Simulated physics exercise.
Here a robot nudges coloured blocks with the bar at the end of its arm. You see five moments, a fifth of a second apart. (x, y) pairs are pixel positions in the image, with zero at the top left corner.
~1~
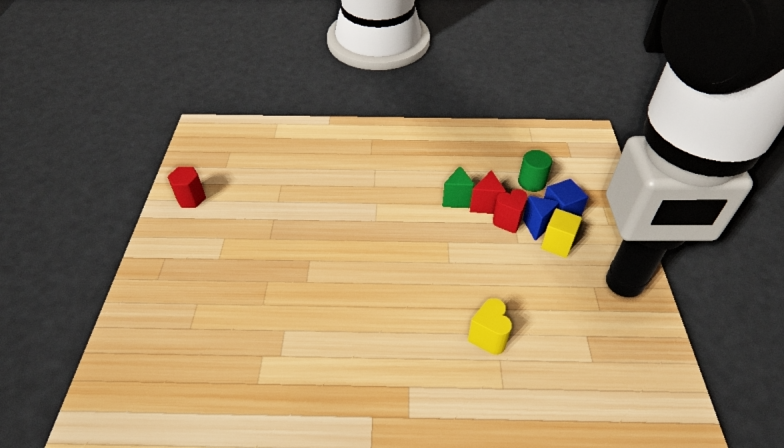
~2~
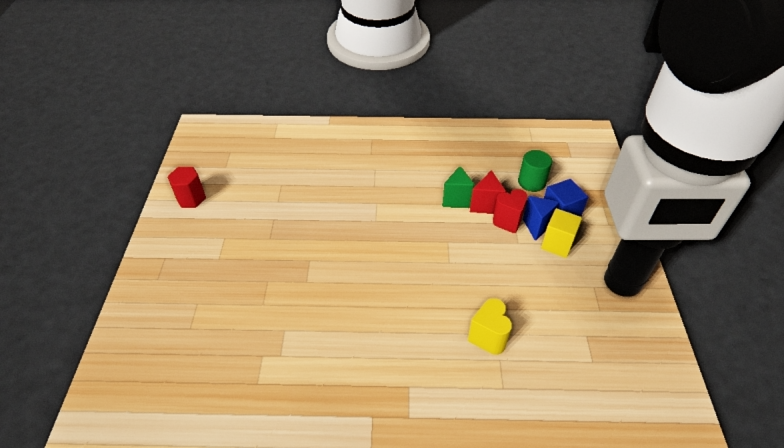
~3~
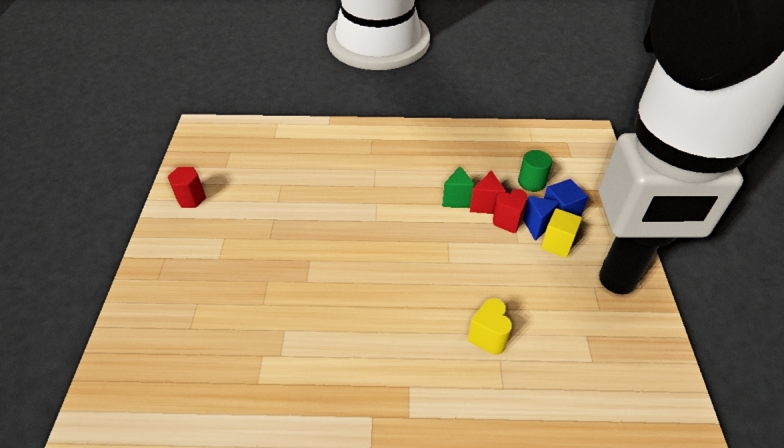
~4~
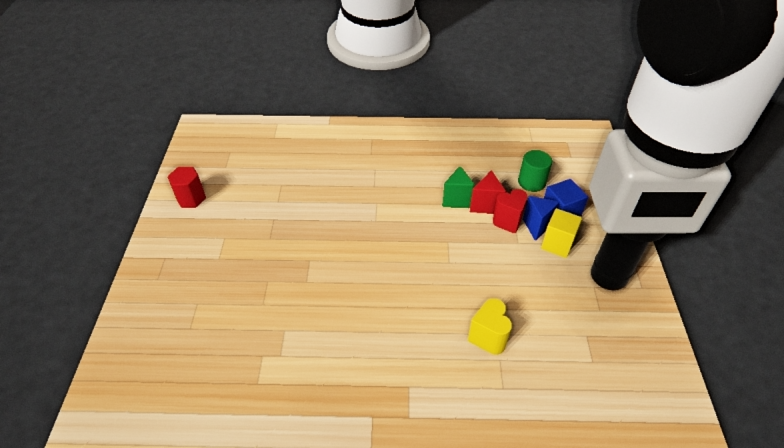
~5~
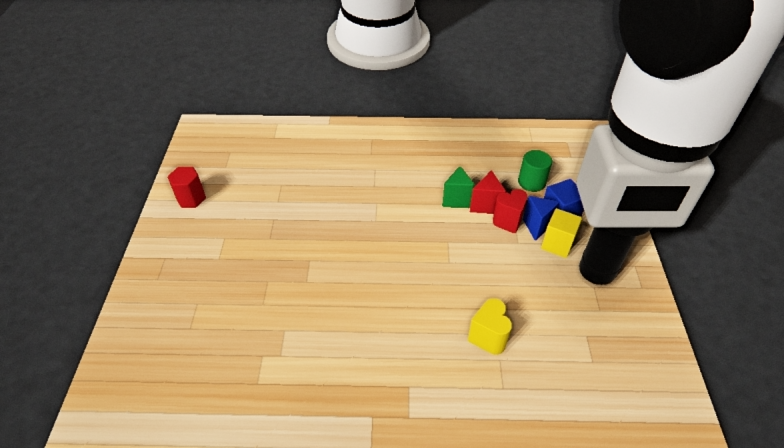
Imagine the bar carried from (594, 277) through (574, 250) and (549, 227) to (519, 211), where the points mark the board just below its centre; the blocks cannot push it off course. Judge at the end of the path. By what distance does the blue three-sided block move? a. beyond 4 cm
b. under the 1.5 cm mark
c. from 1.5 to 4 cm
a - beyond 4 cm.
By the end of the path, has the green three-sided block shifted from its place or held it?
It is carried off its spot.
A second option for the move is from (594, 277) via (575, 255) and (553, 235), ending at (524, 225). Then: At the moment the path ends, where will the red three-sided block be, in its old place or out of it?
It travels a centimetre or more.
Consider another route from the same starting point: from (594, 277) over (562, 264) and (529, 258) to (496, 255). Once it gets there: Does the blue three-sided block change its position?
Yes
The first path, step by step. One third of the way, bar at (575, 242); red heart at (511, 198), turned 15° anticlockwise; blue three-sided block at (536, 196); yellow four-sided block at (553, 210), turned 15° clockwise.
Two thirds of the way, bar at (550, 221); green three-sided block at (451, 173); red heart at (501, 197), turned 40° anticlockwise; blue three-sided block at (513, 175); yellow four-sided block at (527, 190), turned 15° clockwise; blue four-sided block at (564, 182), turned 40° clockwise.
At the end, bar at (521, 205); green three-sided block at (449, 173); red heart at (499, 197), turned 55° anticlockwise; green round block unmoved; blue three-sided block at (488, 159); yellow four-sided block at (500, 173), turned 20° clockwise; blue four-sided block at (561, 180), turned 60° clockwise.
